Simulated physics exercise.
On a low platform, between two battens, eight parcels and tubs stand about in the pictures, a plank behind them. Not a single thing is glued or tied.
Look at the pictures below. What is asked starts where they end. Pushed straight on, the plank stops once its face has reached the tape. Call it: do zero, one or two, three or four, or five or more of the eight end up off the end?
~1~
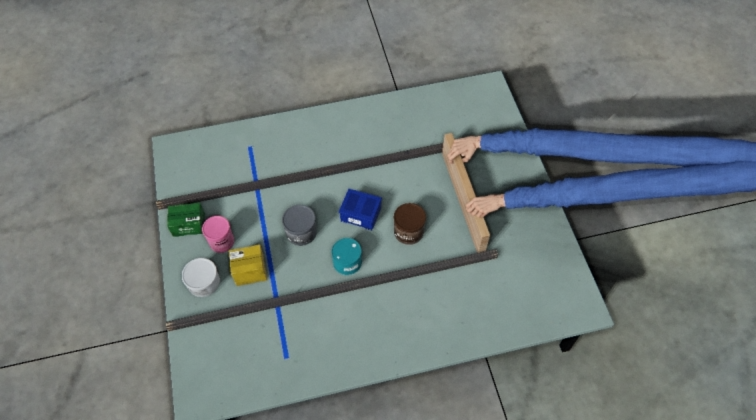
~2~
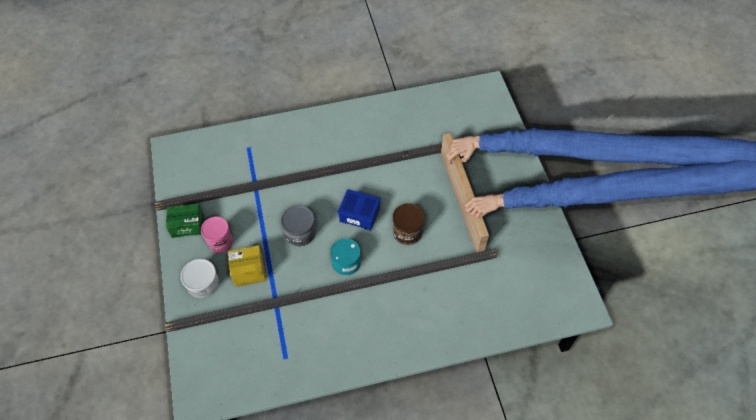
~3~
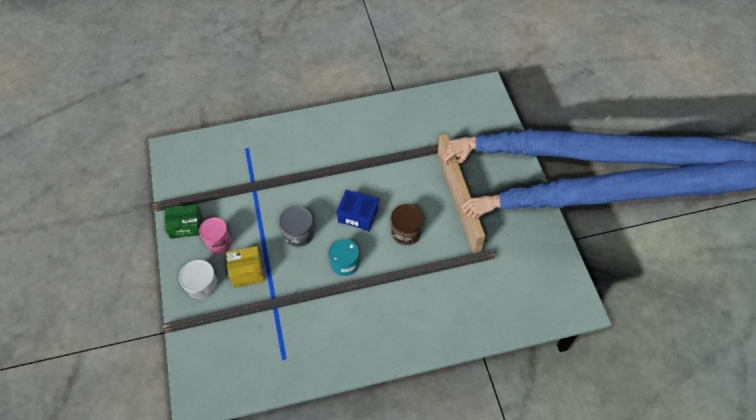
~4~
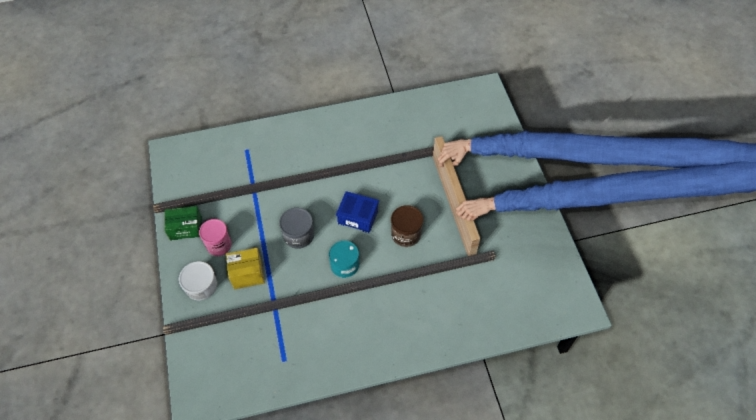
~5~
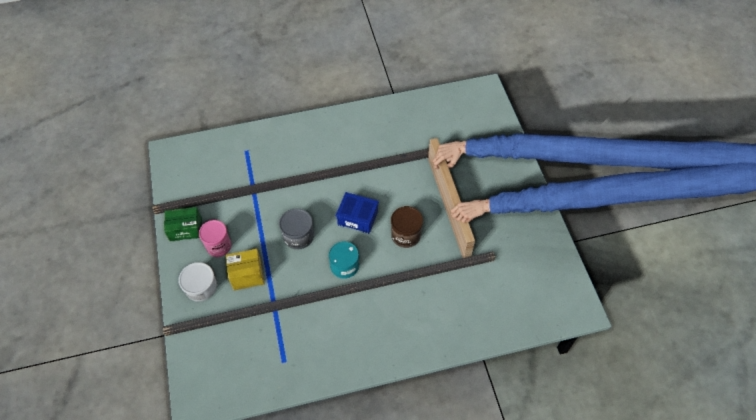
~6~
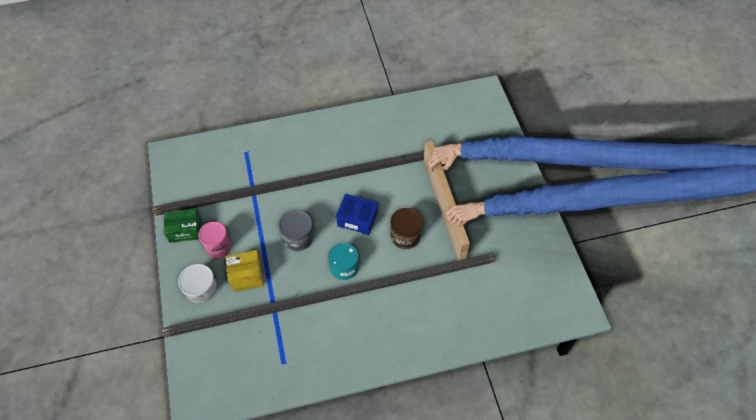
Zero end up off it.
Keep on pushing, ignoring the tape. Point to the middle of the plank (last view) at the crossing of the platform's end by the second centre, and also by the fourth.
The first puts it near (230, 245), the next near (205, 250).
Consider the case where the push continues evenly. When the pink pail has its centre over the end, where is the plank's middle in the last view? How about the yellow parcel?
Its middle is about (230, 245) and about (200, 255).
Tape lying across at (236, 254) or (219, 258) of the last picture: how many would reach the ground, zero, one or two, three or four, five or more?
With the tape at the first spot it's no fall at all, and at the second it's either one or two.
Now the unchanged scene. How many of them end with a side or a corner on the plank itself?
I count 3 of them.
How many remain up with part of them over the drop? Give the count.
The number overhanging is 0.
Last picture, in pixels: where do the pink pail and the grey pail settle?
Result: One at about (186, 244), the other at about (215, 248).
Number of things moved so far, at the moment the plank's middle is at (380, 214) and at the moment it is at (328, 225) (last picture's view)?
Tally: First 2; then 4.
Early on, none off yet; green parcel at rest near (183, 226); white pail at rest near (198, 284); pink pail at rest near (216, 241).
Finally, the number that fall off is zero.
